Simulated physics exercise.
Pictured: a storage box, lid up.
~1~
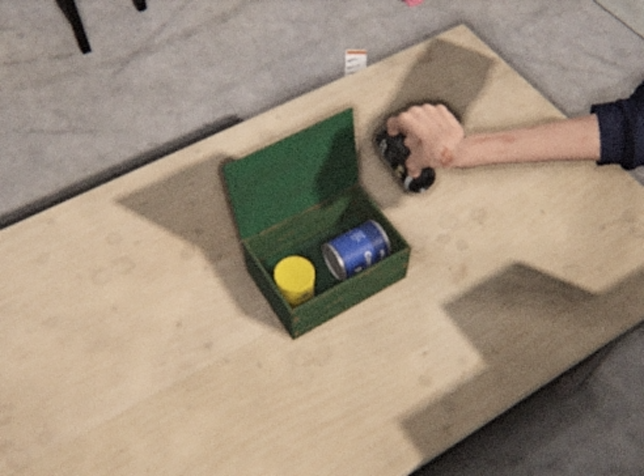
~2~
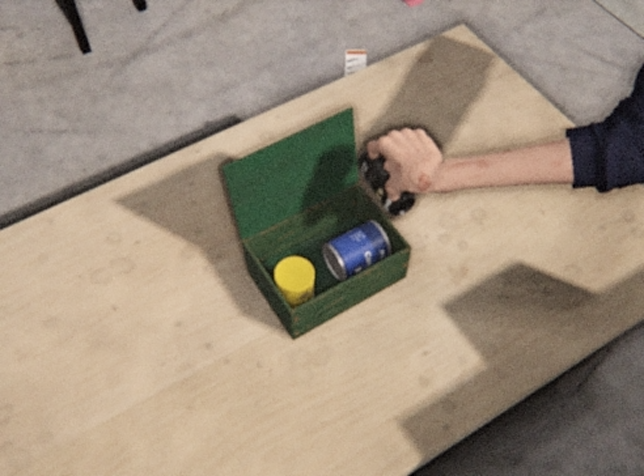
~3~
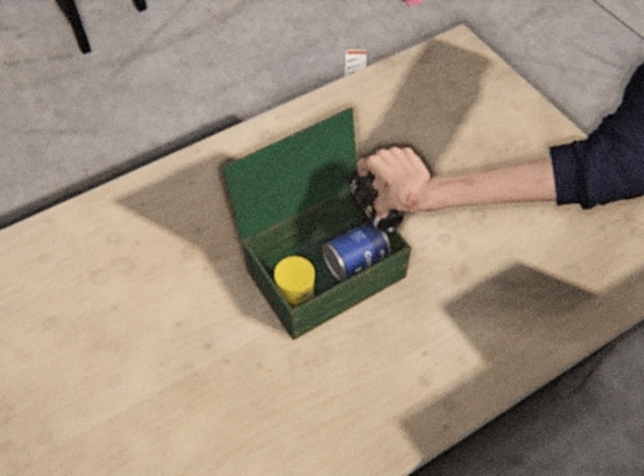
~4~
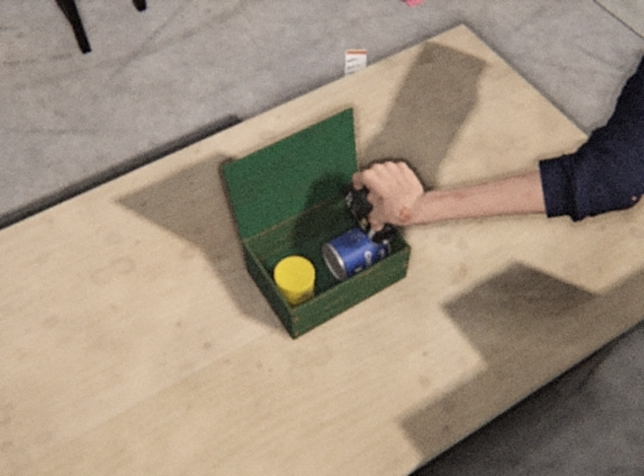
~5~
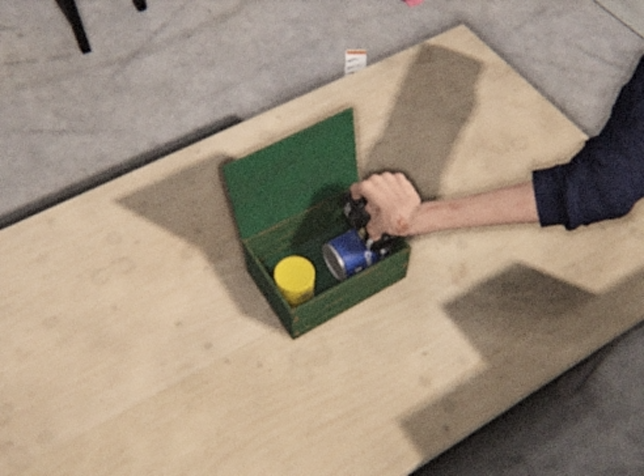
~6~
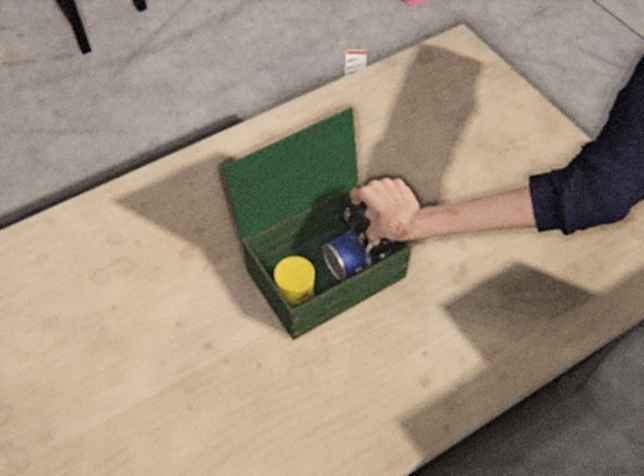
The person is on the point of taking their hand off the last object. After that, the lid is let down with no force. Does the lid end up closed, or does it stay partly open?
I expect the box to stay unclosed.
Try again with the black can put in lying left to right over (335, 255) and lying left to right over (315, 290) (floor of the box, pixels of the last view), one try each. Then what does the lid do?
The lid settles down with the first placement and is blocked with the second.
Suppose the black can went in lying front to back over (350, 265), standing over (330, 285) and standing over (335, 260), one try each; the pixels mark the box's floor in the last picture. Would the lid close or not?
In case one it remains open, in case two it remains open and in case three it remains open.
Then, 1.00 s after the last picture, lid starting down.
Then, 1.40 s after the last picture, lid 76° above the rim.
Then, 1.60 s after the last picture, lid 57° above the rim.
Then, 1.70 s after the last picture, lid 45° above the rim.
At rest, lid 40° above the rim; all 3 in place. Seen from the same camera at the end, black can near (370, 231).
